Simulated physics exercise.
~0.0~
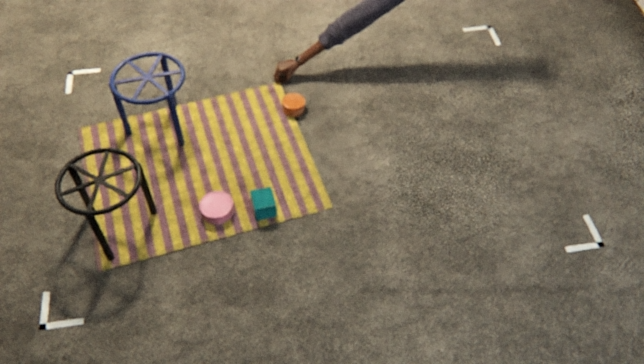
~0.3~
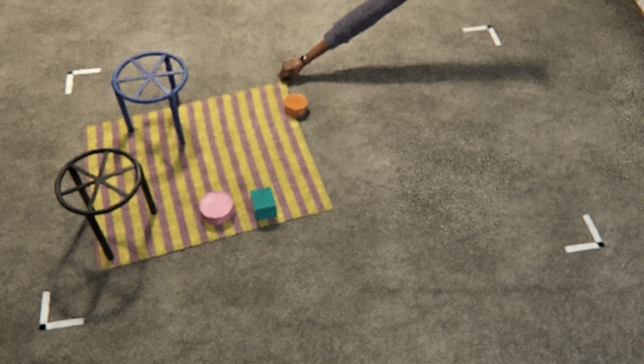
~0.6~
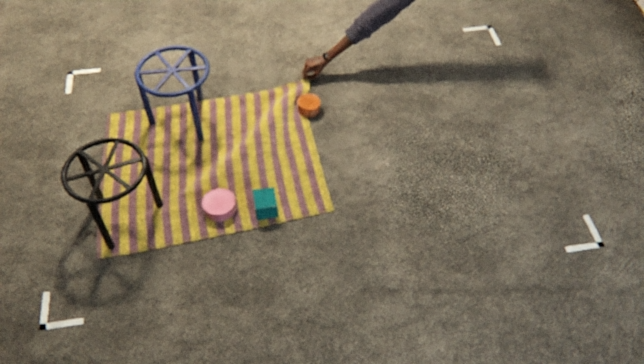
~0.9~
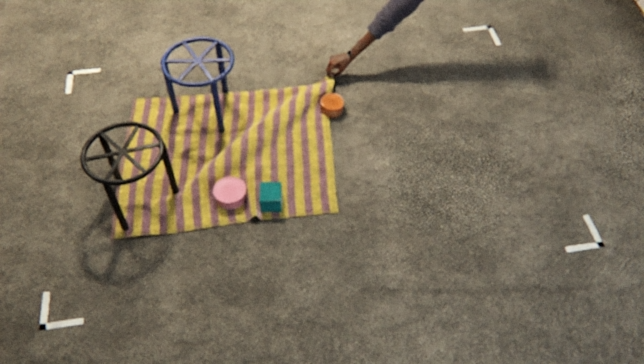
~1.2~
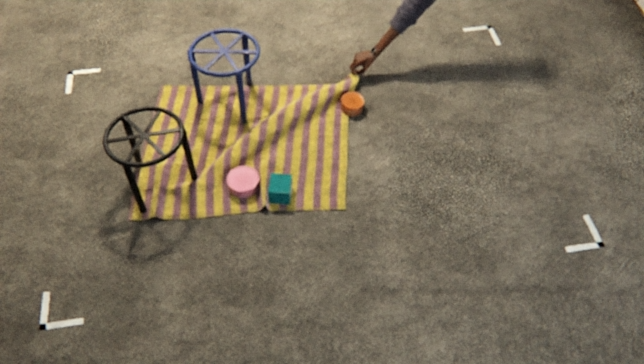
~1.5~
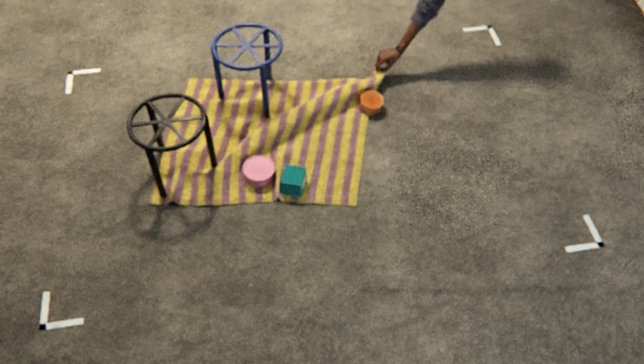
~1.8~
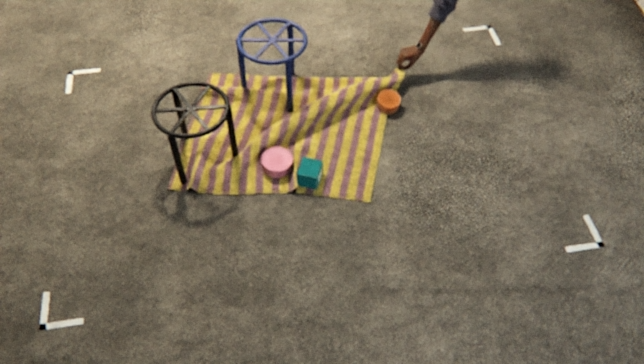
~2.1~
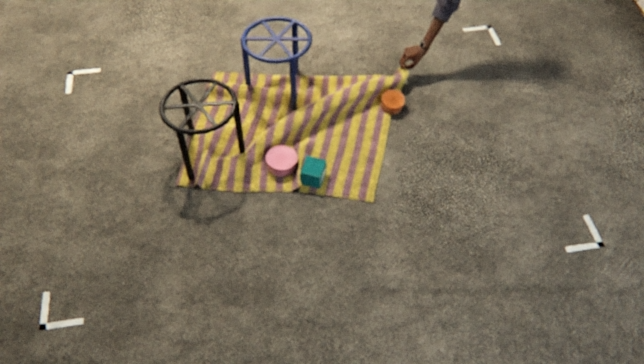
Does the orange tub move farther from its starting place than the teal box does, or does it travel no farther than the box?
The orange tub moves farther, travelling a long way to the right with the pulled corner of the rug. The teal box shifts a more moderate distance, to the right and up.
